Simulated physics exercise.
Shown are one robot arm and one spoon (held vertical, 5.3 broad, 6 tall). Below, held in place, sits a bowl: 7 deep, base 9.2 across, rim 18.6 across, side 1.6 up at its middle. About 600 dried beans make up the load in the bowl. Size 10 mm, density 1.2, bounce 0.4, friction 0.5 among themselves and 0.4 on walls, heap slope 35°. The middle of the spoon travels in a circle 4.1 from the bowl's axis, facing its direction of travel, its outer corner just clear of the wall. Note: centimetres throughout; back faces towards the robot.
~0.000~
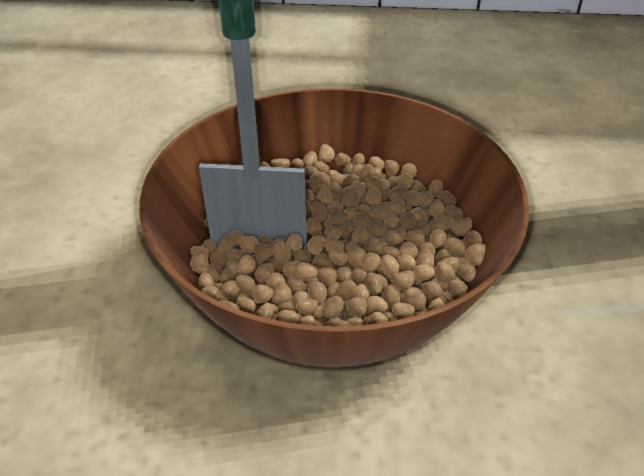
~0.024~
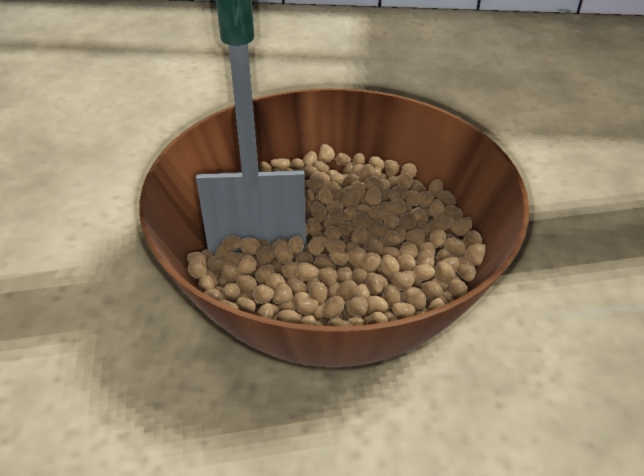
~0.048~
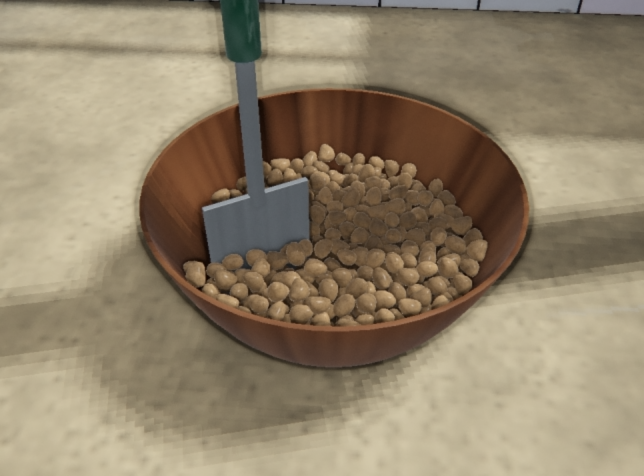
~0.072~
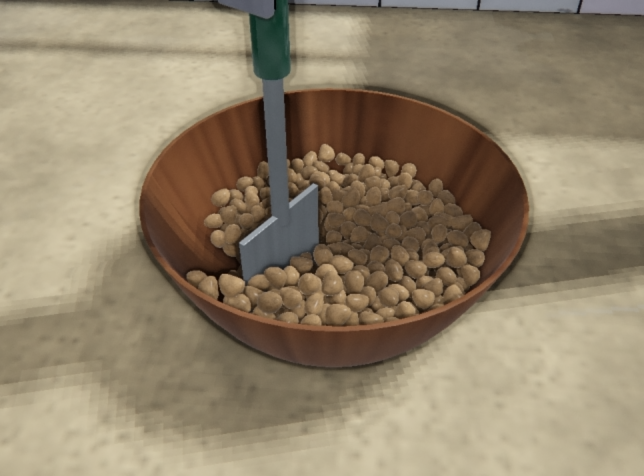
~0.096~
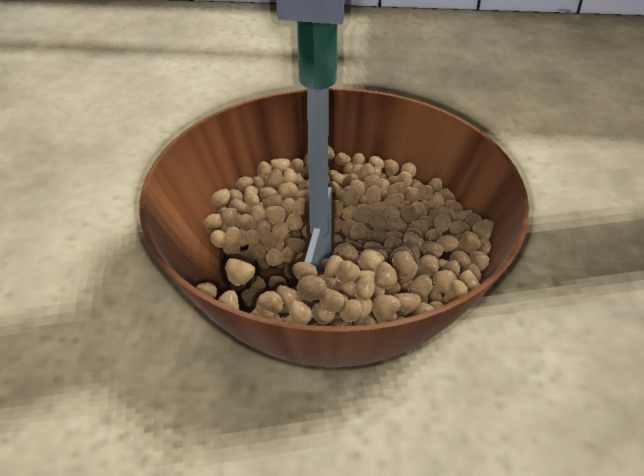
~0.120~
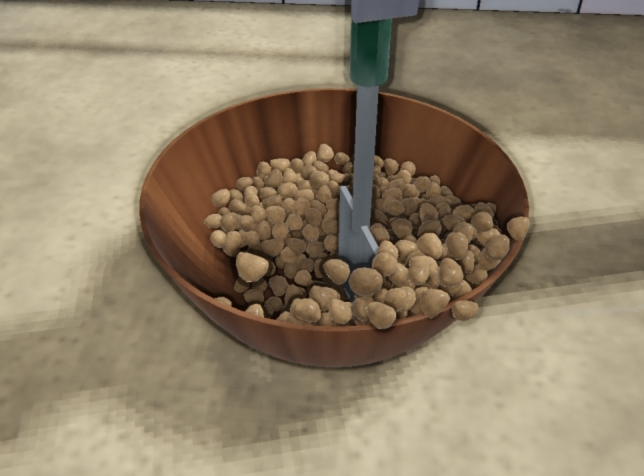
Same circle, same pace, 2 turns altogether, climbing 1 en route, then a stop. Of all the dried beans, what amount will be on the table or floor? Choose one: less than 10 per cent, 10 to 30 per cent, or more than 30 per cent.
The share is more than 30 per cent.
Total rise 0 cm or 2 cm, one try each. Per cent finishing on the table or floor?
Around 60 percent, then 40 percent.
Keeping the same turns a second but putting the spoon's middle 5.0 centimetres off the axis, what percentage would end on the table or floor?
Roughly 25 percent, I'd expect.
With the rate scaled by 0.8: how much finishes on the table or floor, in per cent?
I'd say about 40 %.
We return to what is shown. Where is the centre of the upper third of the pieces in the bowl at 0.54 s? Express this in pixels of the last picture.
Near (425, 185).
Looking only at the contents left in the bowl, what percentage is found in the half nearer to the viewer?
About 50 per cent.
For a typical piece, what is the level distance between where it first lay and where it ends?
Level distance: About 13 cm.
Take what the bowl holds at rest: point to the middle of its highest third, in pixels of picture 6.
I'd say close to (334, 243).
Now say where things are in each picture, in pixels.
In the first frame, spoon neck at (249, 142), 0° round; upper third of the load around (347, 237), from x 200 to 475, top at y 155; 604 in the bowl.
In the second frame, spoon neck at (248, 149), 8° round; upper third of the load around (340, 237), from x 195 to 475, top at y 155.
In the third frame, spoon neck at (254, 167), 31° round; upper third of the load around (342, 251), from x 195 to 475, top at y 155.
In the fourth frame, spoon neck at (279, 186), 58° round; upper third of the load around (343, 270), from x 200 to 480, top at y 155.
In the fifth frame, spoon neck at (319, 196), 85° round; upper third of the load around (375, 271), from x 210 to 480, top at y 155; 601 in the bowl, 3 in flight or on the tool.
In the sixth frame, spoon neck at (362, 194), 112° round; upper third of the load around (408, 258), from x 215 to 515, top at y 155; 597 in the bowl, 7 in flight or on the tool.
By 0.33 s, 346° round, highest piece 14 above the table; 434 in the bowl, 46 on the table or floor, 124 in flight or on the tool.
By 0.54 s, 220° round, highest piece 10 above the table; 335 in the bowl, 231 on the table or floor, 38 in flight or on the tool.
By 0.85 s, 0° round, highest piece 4 above the table; 315 in the bowl, 289 on the table or floor.
By 1.55 s, 0° round, highest piece 4 above the table; 315 in the bowl, 289 on the table or floor.
Final count, 315 in the bowl, 289 on the table or floor. That is 48 % on the table or floor.
